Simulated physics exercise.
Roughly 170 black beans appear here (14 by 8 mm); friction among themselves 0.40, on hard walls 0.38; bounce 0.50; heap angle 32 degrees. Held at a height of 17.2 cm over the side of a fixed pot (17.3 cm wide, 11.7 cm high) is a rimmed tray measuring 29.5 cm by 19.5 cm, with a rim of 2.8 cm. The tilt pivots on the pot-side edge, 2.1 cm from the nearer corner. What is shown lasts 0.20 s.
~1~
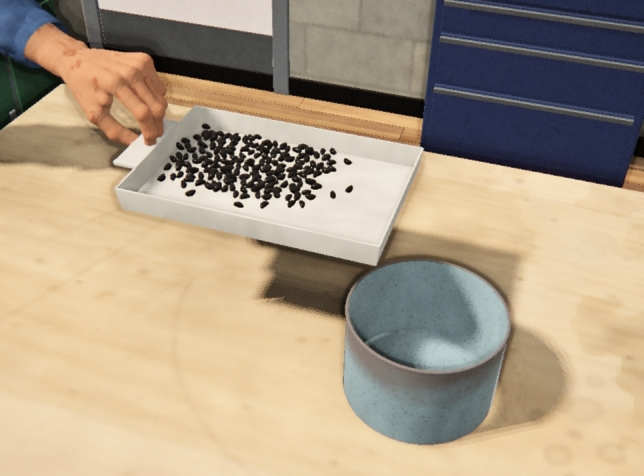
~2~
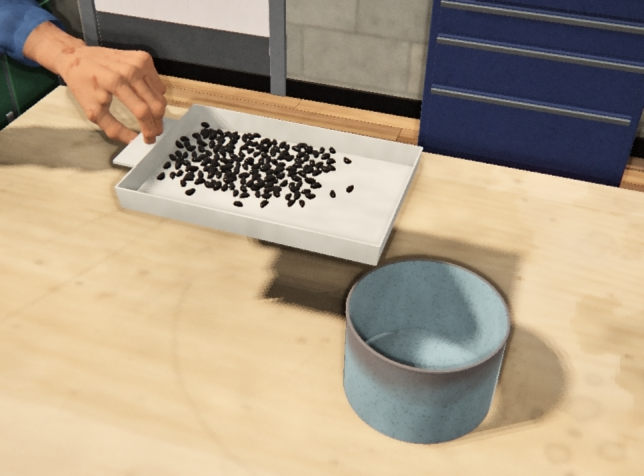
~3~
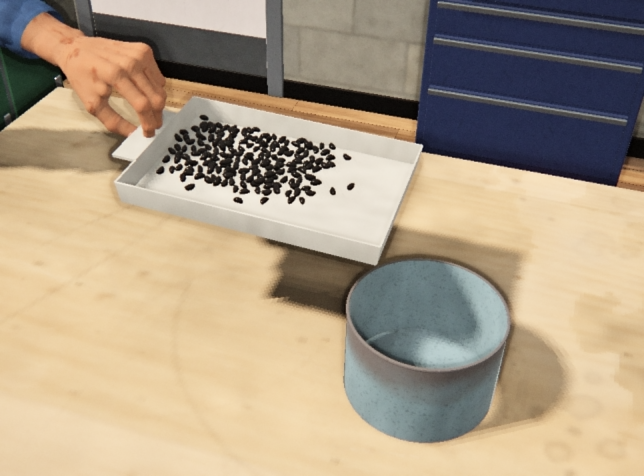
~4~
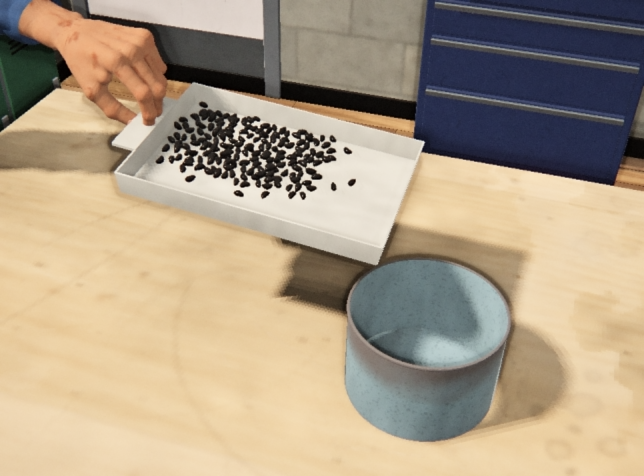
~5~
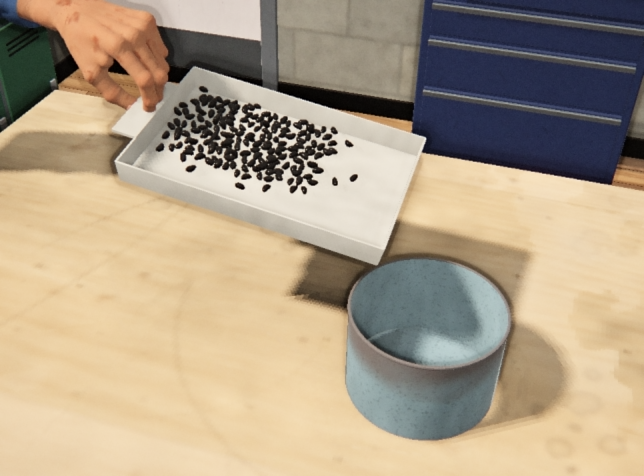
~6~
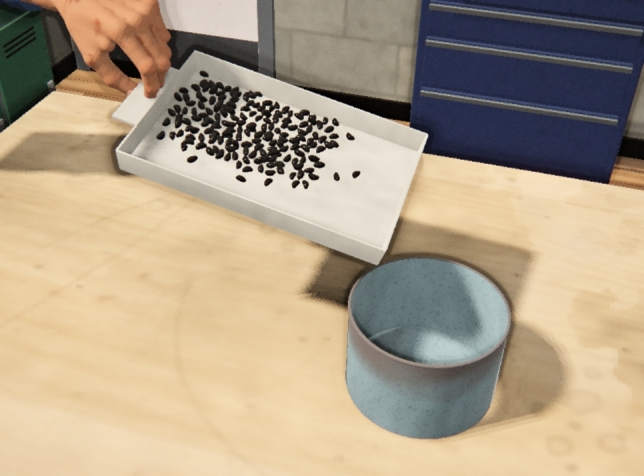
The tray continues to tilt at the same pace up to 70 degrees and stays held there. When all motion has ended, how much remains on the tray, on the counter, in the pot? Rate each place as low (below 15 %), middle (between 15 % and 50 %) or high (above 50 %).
Ratings: Left on the tray middle; counter low; pot high.
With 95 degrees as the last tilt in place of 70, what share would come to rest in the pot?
The pot would get around 95 per cent.
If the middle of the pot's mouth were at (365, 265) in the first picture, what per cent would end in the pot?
Something like 0 per cent would settle in it.
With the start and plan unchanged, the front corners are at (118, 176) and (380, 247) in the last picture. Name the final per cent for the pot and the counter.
In the pot: 15 per cent; on the counter: 15 per cent.
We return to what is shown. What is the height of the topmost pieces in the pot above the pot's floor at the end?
Around 2.0 cm above the floor.
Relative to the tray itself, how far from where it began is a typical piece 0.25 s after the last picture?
Around 4 centimetres.
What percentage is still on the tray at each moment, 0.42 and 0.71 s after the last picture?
Earlier moment 100, later moment 35.
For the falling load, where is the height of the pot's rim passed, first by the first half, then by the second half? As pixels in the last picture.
The first half passes near (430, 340) and the second half near (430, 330).
Then, 0.25 s after the last picture, tilt 43 degrees; the tray holds 100 %, the pot 0 %.
Then, 0.42 s after the last picture, tilt 61 degrees; the tray holds 100 %, the pot 0 %.
Then, 0.71 s after the last picture, tilt 70 degrees; the tray holds 35 %, the pot 60 %.
In the end, tray 30 %, counter 0 %, pot 65 %.
